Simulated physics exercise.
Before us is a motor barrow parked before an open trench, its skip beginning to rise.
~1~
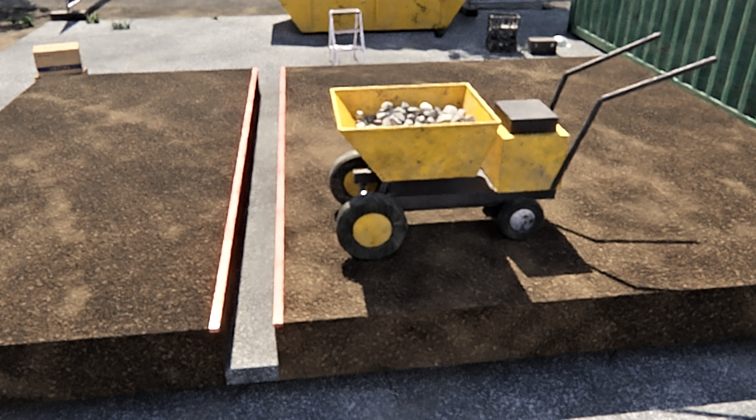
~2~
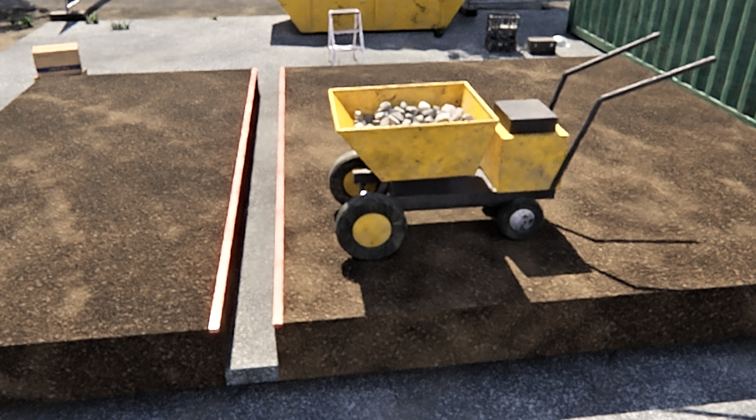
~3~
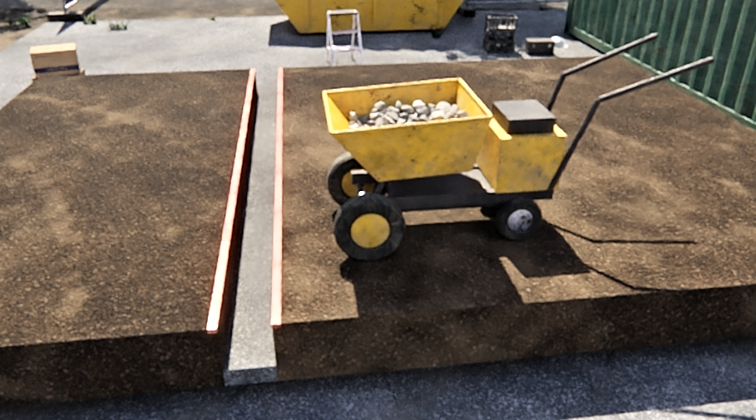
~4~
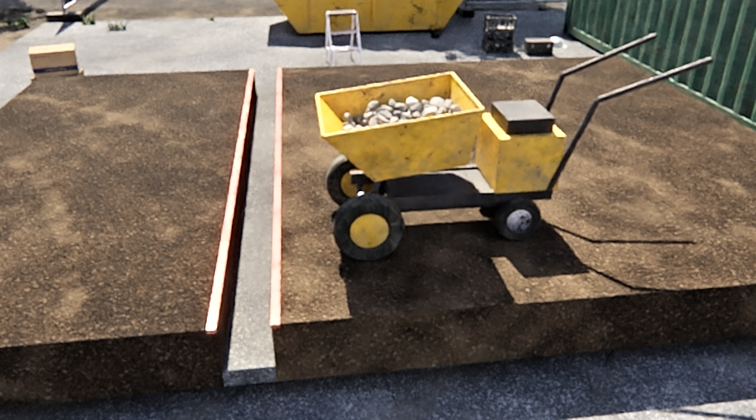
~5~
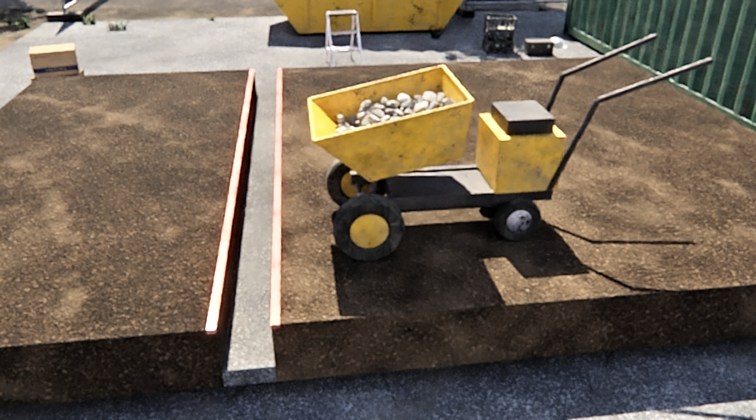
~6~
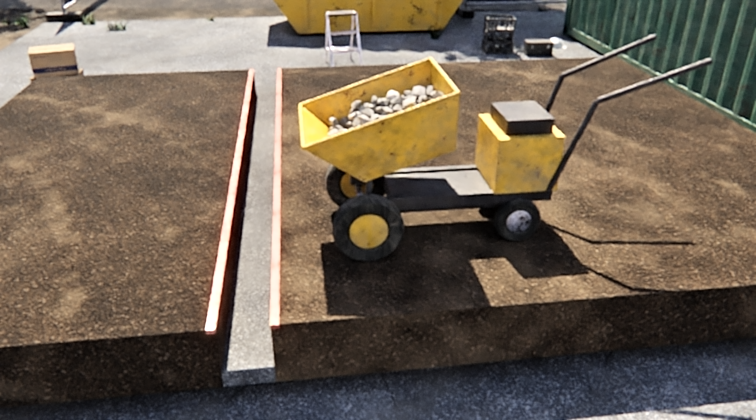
Yellow skip full of broken stones tilting gradually leftward on a parked motor barrow beside a narrow trench in brown soil.
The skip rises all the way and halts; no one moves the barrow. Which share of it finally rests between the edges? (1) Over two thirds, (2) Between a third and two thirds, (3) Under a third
1, over two thirds.
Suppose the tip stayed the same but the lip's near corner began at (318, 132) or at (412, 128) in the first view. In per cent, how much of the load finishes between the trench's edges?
30 and 40 percent, in that order.
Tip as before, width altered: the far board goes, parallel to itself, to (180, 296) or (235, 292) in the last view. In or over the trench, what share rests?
You'd get 100 in a hundred the first time and 40 in a hundred the second.
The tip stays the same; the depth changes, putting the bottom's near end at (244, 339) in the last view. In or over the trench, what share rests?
I'd say roughly 50 in a hundred.
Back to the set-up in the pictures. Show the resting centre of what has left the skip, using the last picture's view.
(247, 258).
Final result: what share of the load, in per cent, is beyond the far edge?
Call it some 15 percent of the pieces.
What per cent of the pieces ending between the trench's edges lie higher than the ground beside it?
Roughly 0 %.
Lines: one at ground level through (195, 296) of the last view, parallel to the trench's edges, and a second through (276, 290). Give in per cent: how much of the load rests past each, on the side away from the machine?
Estimate, first then second: 10 %, 100 %.
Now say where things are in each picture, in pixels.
The first frame shows lip of the skip near (341, 131), level; top of the load near (420, 123), broken stones; first edge of the trench near (279, 288); far edge near (220, 292), the trench under half as wide as the skip, and about as deep as wide.
The second frame shows lip of the skip near (339, 132), level; top of the load near (418, 122).
The third frame shows lip of the skip near (332, 134), tipped barely; top of the load near (413, 121).
The fourth frame shows lip of the skip near (324, 137), tipped a little; top of the load near (421, 118).
The fifth frame shows lip of the skip near (315, 142), tipped a little; top of the load near (413, 114).
The sixth frame shows lip of the skip near (304, 148), tipped clearly; top of the load near (414, 113); first edge of the trench near (275, 289); far edge near (216, 294).
Shortly afterwards, skip tipped steeply; the whole lot in the skip.
Next, skip tipped right over; the bulk in the skip; near a quarter in or heaped over the trench; a little beyond it; only a few falling.
Some moments later, skip tipped right over; only a few in the skip; the bulk in or heaped over the trench; near a quarter beyond it.
In the end, skip tipped right over; the bulk in or heaped over the trench; near a quarter beyond it.
